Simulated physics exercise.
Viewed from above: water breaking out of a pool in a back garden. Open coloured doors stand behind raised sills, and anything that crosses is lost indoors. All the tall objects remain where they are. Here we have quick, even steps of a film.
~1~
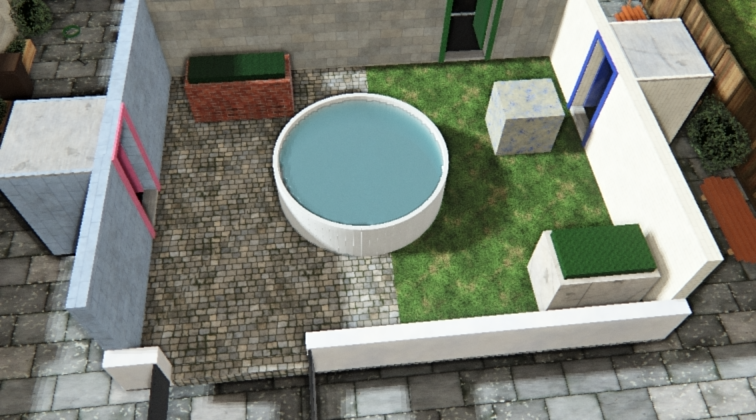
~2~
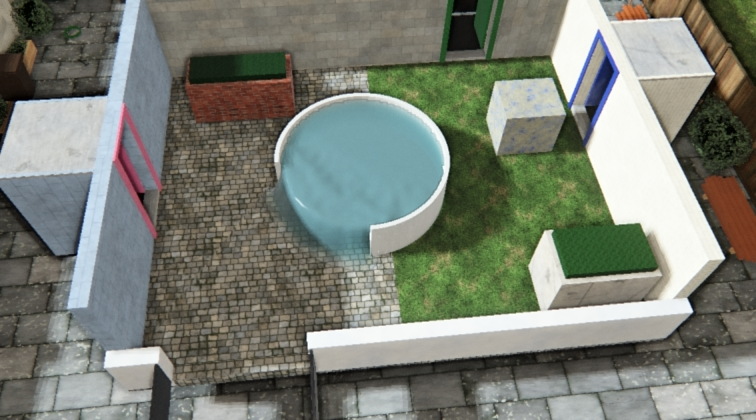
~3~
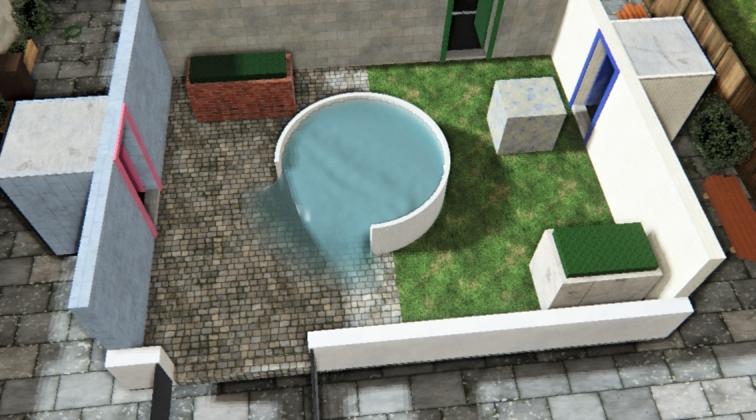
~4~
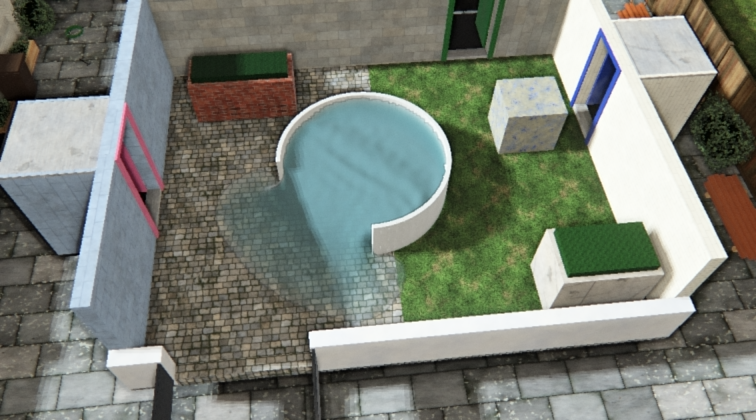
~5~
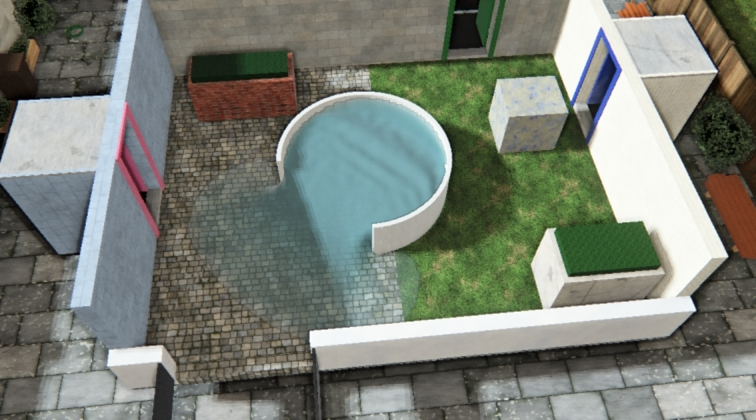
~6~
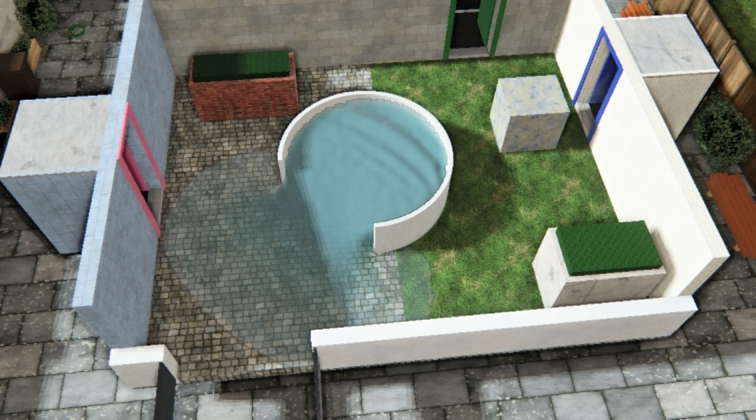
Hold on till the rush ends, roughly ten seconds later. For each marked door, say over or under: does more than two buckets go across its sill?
As I see it, green door: Does not overshoot; blue door: Does not overshoot; pink door: Overshoots.
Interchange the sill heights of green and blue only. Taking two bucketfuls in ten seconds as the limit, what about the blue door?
I'd say blue door remains safe there.
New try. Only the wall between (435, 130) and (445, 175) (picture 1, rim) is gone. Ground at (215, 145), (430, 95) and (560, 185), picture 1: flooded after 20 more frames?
Going through them one by one, I'd say high and dry, then waterlogged, then waterlogged.
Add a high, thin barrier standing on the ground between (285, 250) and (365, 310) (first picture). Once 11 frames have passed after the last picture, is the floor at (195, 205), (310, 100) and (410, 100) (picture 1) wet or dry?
Taking the points in order - wetted, unwetted, unwetted.
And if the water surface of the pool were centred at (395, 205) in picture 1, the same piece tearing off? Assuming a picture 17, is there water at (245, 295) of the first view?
Verdict: Covered.
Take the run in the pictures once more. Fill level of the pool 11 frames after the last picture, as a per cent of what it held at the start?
Somewhere near 44 %, give or take.
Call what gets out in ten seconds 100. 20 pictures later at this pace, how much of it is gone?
Working it through, I arrive at 55 per cent.
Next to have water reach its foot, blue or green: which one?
Going by the pictures, it would be the door marked green.
A moment on, water covers 30 % of the floor; the green door not reached, the blue door not reached, the pink door over two buckets in.
Next, water covers 35 % of the floor; the green door not reached, the blue door not reached, the pink door far over two buckets in.
Then, water covers 45 % of the floor; the green door not reached, the blue door not reached, the pink door far over two buckets in.
Later, water covers 65 % of the floor; the green door not reached, the blue door not reached, the pink door far over two buckets in.
In the end, water covers 85 % of the floor; the green door wet at the sill, nothing in, the blue door not reached, the pink door far over two buckets in.
